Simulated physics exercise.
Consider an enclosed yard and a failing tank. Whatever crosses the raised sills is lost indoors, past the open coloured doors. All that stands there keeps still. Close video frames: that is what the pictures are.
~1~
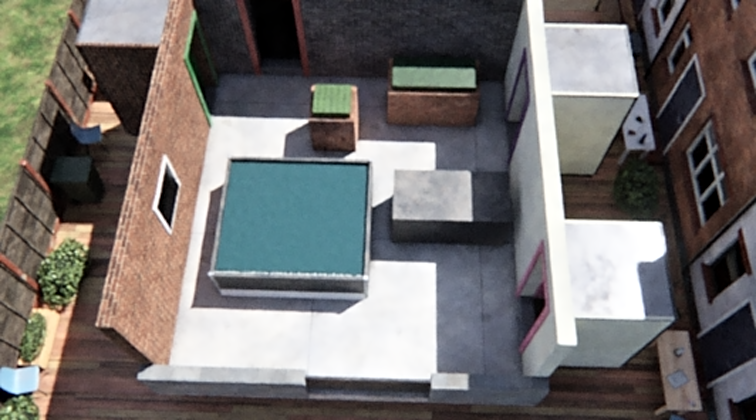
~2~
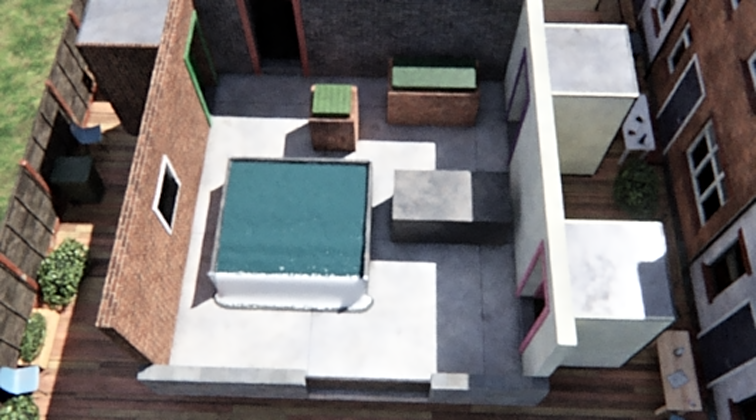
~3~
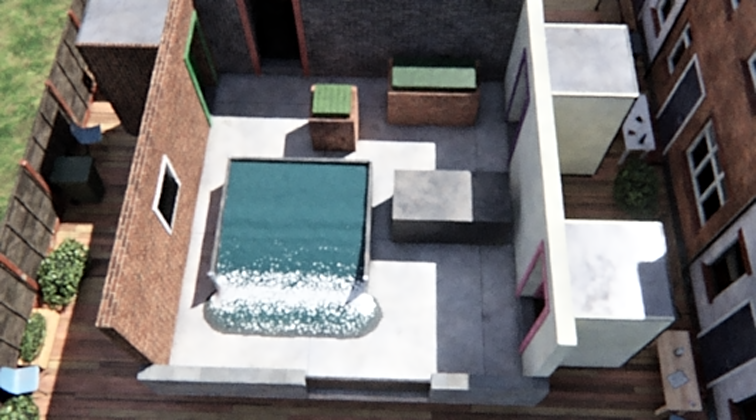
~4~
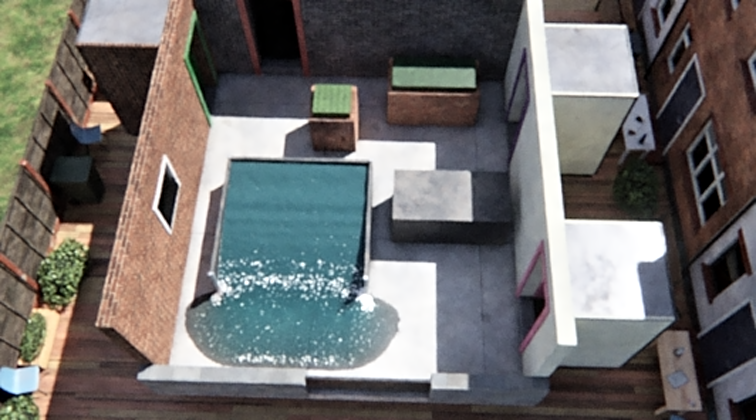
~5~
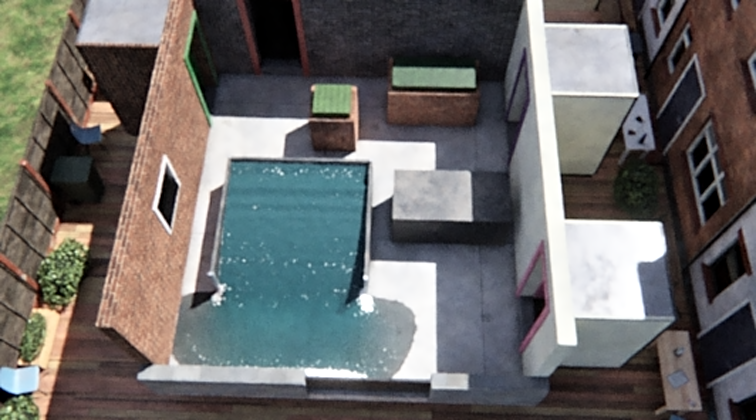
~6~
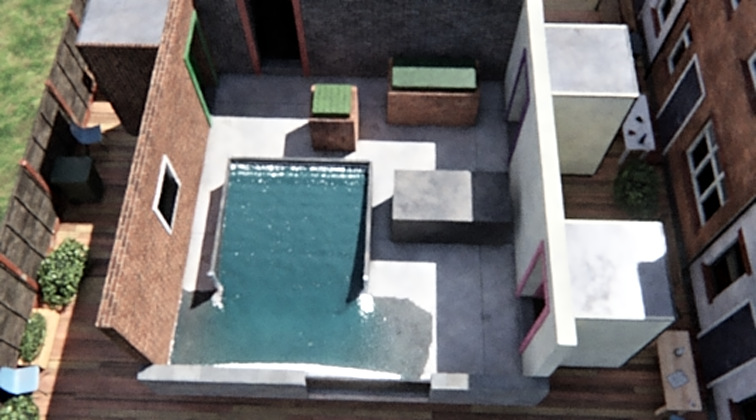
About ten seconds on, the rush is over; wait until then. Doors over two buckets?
As I see it, the green door tops two buckets; the purple door tops two buckets; the red door never tops two buckets; the pink door tops two buckets.
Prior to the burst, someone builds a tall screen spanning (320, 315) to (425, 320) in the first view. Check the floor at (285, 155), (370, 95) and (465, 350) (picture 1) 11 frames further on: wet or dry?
In that order: Dry, clear, under water.
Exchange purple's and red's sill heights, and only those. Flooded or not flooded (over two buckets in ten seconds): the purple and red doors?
With that change, the purple one falls below the mark and the red one goes past the mark.
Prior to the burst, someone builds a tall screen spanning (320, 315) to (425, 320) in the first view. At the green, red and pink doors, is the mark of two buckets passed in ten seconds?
Note: Green door crosses the line; red door never reaches it; pink door crosses the line.
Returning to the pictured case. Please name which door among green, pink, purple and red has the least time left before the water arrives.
That would be the one in pink.
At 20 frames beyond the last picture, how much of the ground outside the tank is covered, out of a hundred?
Around 65 percent.
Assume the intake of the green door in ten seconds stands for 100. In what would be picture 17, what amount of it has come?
Estimate: Roughly 0 %.
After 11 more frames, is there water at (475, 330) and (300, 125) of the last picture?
Going in order, I'd call them drenched and bone-dry.
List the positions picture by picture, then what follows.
Still water in the tank at (295, 217), in the first picture.
The front is at (216, 295), out from the gap at (292, 285), in the second picture.
The front is at (377, 317), out from the gap at (293, 287), in the third picture.
Water pours out at (293, 288) and has run to (390, 334), in the fourth picture.
Water pours out at (293, 288) and has run to a hidden place, in the fifth picture.
The front is at a hidden place, out from the gap at (293, 288), in the sixth picture.
A moment on, water covers 25 % of the floor; the green door not reached, the purple door not reached, the red door not reached, the pink door not reached.
Next, water covers 40 % of the floor; the green door not reached, the purple door not reached, the red door not reached, the pink door under two buckets in.
Then, water covers 65 % of the floor; the green door under two buckets in, the purple door wet at the sill, nothing in, the red door wet at the sill, nothing in, the pink door far over two buckets in.
Later, water covers 90 % of the floor; the green door over two buckets in, the purple door wet at the sill, nothing in, the red door wet at the sill, nothing in, the pink door far over two buckets in.
In the end, water covers 100 % of the floor; the green door over two buckets in, the purple door over two buckets in, the red door wet at the sill, nothing in, the pink door far over two buckets in.
